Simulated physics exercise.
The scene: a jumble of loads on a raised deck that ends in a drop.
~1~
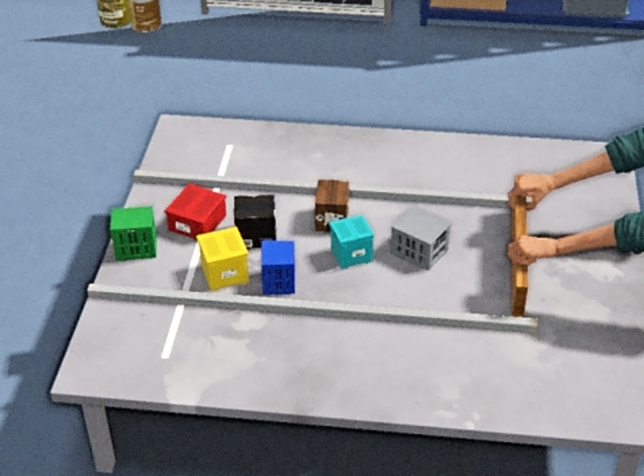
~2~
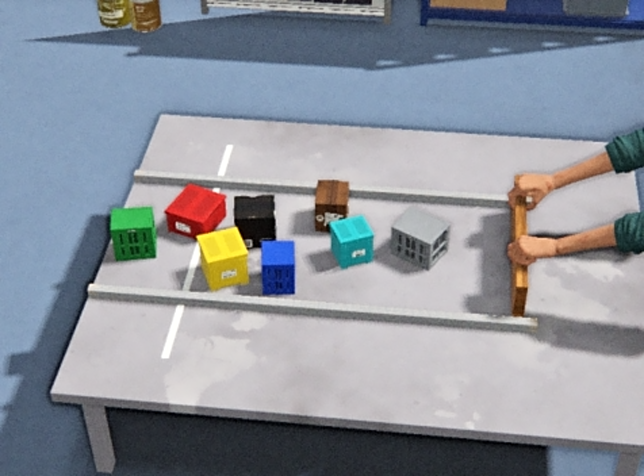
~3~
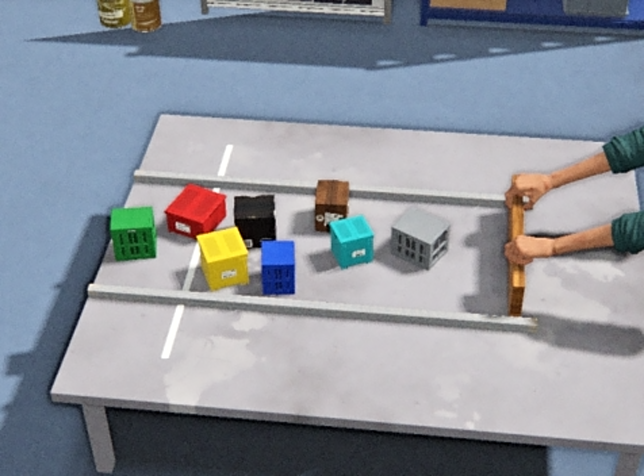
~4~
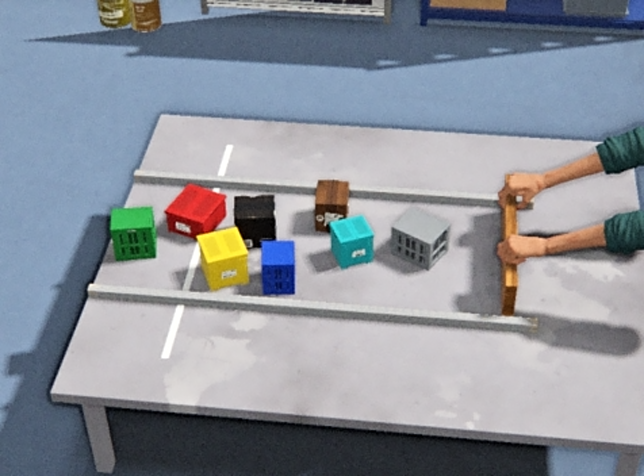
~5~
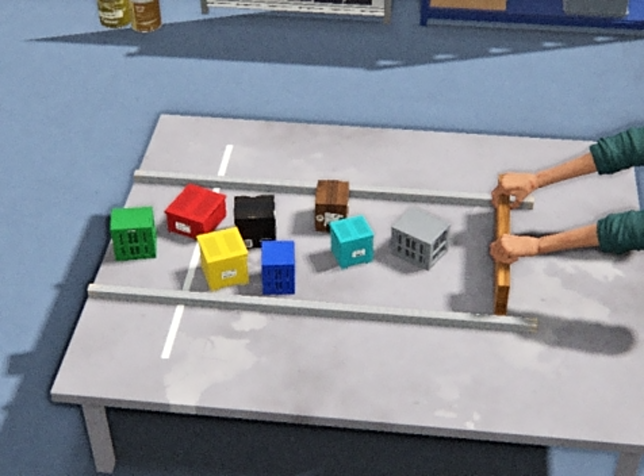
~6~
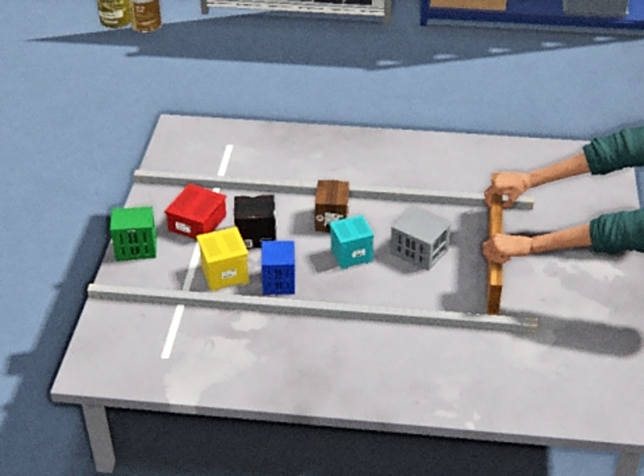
On a pale tabletop between two rails, eight coloured boxes sit scattered, with a white tape line toward the left. Two hands at the right grip a wooden plank set across the rails, then slide it slowly a short way left toward the grey crate, while the boxes stay still.
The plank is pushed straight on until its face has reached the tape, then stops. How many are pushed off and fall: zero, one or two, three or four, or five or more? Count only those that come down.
The number that fall off is one or two.
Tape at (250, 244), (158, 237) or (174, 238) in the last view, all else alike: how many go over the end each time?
Try by try, 0, 5 and 1.
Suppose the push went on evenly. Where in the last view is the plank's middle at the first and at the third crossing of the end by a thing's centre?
About (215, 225), then (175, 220).
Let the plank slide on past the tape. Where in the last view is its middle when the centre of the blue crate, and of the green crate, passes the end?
For the blue crate at (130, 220), for the green crate at (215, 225).
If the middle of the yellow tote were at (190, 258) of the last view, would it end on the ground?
The yellow tote survives.
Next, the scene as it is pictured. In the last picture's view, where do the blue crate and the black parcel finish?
Near (174, 259) and (138, 212).
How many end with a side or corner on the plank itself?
In contact: 3.
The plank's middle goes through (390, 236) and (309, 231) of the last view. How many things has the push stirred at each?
At the one place 2, at the other 6.
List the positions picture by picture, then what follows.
In the first picture, green crate (134, 234); red tote (197, 213); yellow tote (223, 260); plank (519, 246); tape (201, 240).
In the second picture, red tote (197, 213); brown parcel (332, 206).
In the third picture, yellow tote (223, 260); grey crate (420, 239).
In the fourth picture, green crate (134, 234); turquoise tote (352, 243).
In the fifth picture, red tote (197, 213); plank (502, 245).
In the sixth picture, green crate (134, 234); red tote (197, 213); yellow tote (223, 260); plank (495, 244); tape (201, 240).
Early on, none off yet; green crate at rest near (134, 234); red tote at rest near (197, 213); yellow tote at rest near (223, 260).
Finally, the number that fall off is one or two; lost, green crate.
